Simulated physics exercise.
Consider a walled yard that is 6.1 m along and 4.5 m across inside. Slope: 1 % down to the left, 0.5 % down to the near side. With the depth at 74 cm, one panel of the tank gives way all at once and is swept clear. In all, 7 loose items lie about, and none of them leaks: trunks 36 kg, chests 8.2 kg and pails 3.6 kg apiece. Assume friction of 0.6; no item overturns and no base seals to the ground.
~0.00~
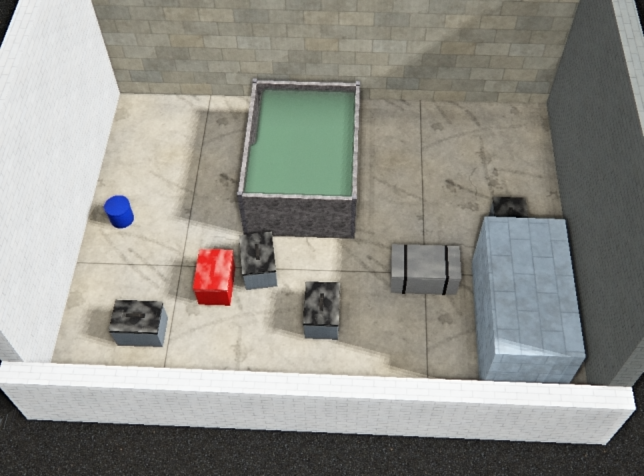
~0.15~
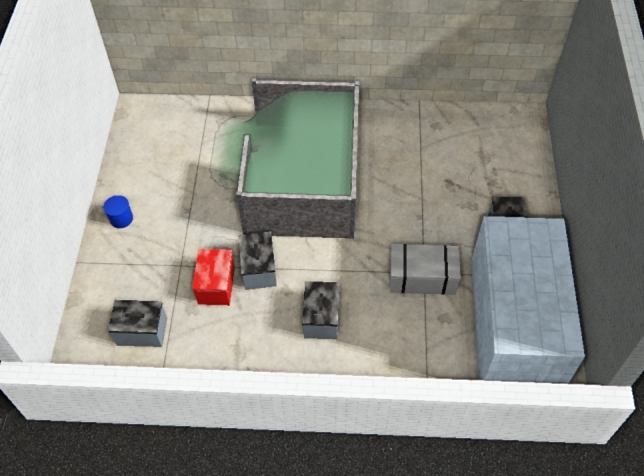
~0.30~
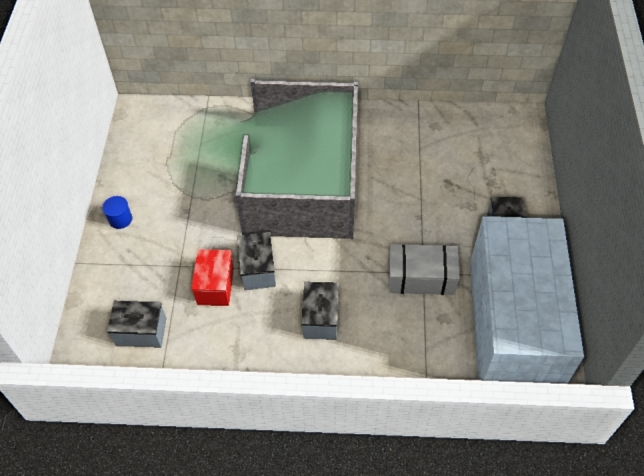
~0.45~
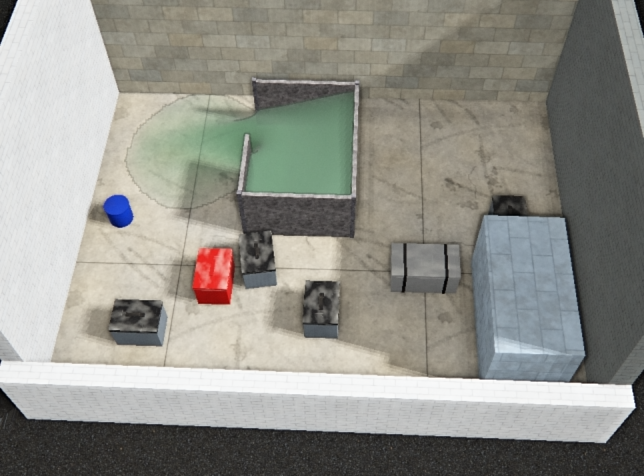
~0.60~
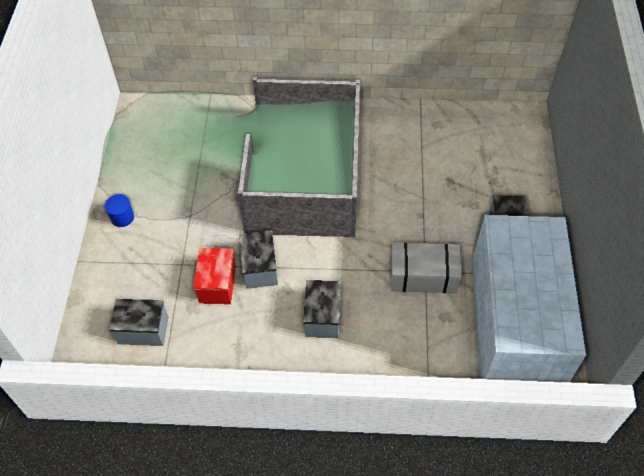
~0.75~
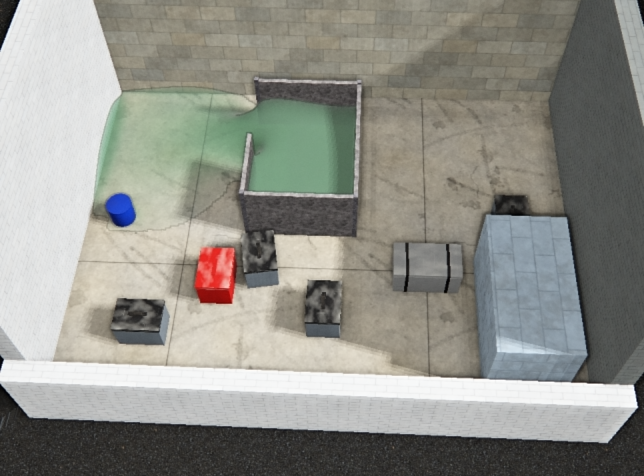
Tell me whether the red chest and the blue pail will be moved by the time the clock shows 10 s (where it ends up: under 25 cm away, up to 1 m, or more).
Prediction: The red chest is displaced a great deal, the blue pail is displaced a great deal.
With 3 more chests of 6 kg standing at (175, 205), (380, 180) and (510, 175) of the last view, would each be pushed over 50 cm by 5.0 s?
Order as asked - farther, not as far, not as far.
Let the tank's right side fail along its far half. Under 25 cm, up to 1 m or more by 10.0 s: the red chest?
In that scenario the red chest would have been washed far off.
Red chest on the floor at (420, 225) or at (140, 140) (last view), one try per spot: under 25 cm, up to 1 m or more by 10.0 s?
In that order: It slides a little; it gets carried off.
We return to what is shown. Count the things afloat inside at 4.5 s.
2 at that moment.
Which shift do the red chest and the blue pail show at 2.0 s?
Shifts: Around 0 and 120 cm.
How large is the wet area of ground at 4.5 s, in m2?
Near 19 m2 in all.
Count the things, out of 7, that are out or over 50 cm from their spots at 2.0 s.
At that time I count 1.
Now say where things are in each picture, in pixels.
The first picture shows the red chest at (213, 269) rests on the ground; the blue pail at (117, 205) rests on the ground; 2.3 m2 under water; 0 of 7 have shifted.
The second picture shows the red chest at (213, 269) rests on the ground; the blue pail at (116, 205), on the bottom; 2.9 m2 under water; 0 of 7 have shifted.
The third picture shows the red chest at (212, 269), on the bottom; the blue pail at (115, 206) rests on the ground; water covers 3.8 m2; 0 of 7 have shifted.
The fourth picture shows the red chest at (213, 268) rests on the ground; the blue pail at (117, 205) rests on the ground; 4.9 m2 under water; 0 of 7 have shifted.
The fifth picture shows the red chest at (214, 268) rests on the ground; the blue pail at (117, 204), on the bottom; water covers 6.0 m2; 0 of 7 have shifted.
The sixth picture shows the red chest at (215, 267), on the bottom; the blue pail at (119, 204), on the bottom; 6.4 m2 under water; 0 of 7 have shifted.
After 2.0 s the red chest is near (215, 267), 0.0 m from its start, aground; the blue pail is near (137, 284), 1.2 m from its start, aground; 0 afloat.
After 4.5 s the red chest is near (253, 289), 0.6 m from its start, afloat; the blue pail is near (452, 328), 4.4 m from its start, aground; 2 afloat.
After 7.0 s the red chest is near (376, 275), 1.9 m from its start, afloat; the blue pail is near (465, 261), 4.4 m from its start, afloat; 4 afloat.
After 10.0 s the red chest is near (340, 243), 1.5 m from its start, afloat; the blue pail is near (426, 165), 3.9 m from its start, afloat; 6 afloat.
